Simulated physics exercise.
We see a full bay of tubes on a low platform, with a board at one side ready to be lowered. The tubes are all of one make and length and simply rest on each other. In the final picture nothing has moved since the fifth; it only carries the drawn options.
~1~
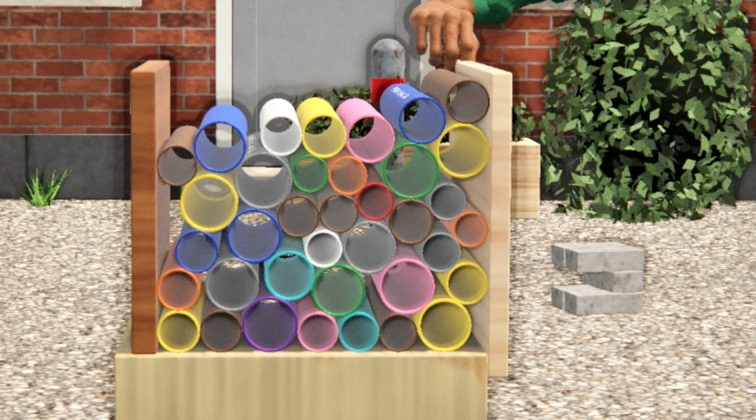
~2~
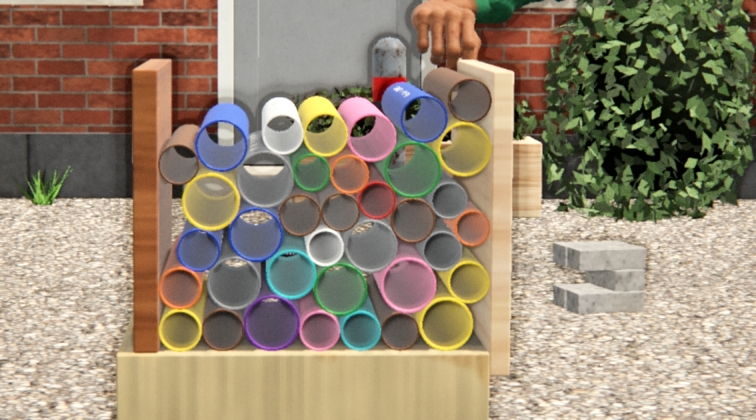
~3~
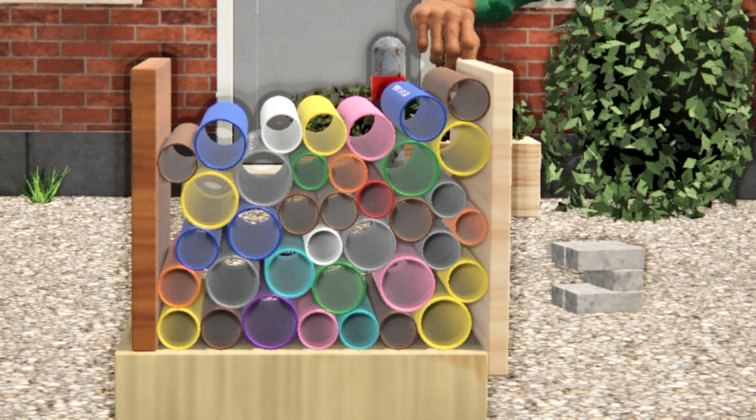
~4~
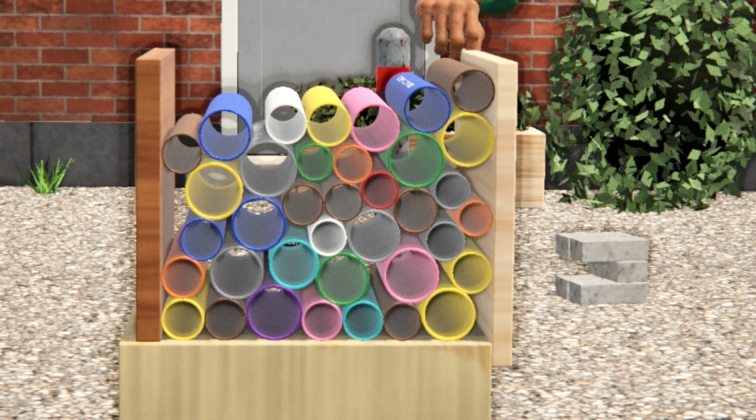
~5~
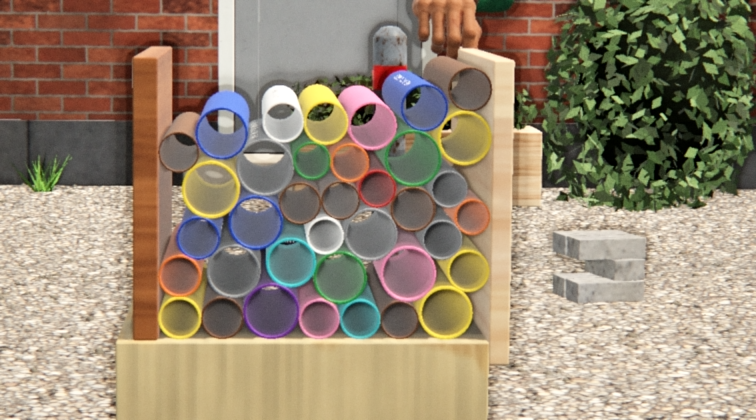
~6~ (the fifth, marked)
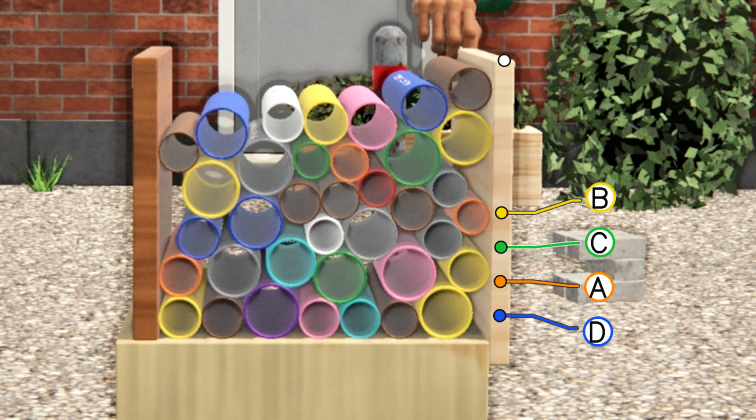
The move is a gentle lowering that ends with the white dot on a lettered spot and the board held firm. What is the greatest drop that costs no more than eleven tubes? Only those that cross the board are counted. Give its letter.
It can be let down to A.
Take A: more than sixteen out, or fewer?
It loses fewer than sixteen.
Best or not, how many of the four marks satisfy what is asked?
Three of them.
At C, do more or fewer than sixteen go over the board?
At C, fewer than sixteen.
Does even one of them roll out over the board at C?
Yes, at C.
On the copy, A at (501, 282); B at (502, 213); C at (501, 247); D at (500, 316); the white dot at (505, 61).
On A. First, top of the board (491, 154).
Then, top of the board (489, 259).
Finally, top of the board (489, 280), about seven out over the board.
By contrast, B three out over the board; C three out over the board; D more than eleven out over the board.
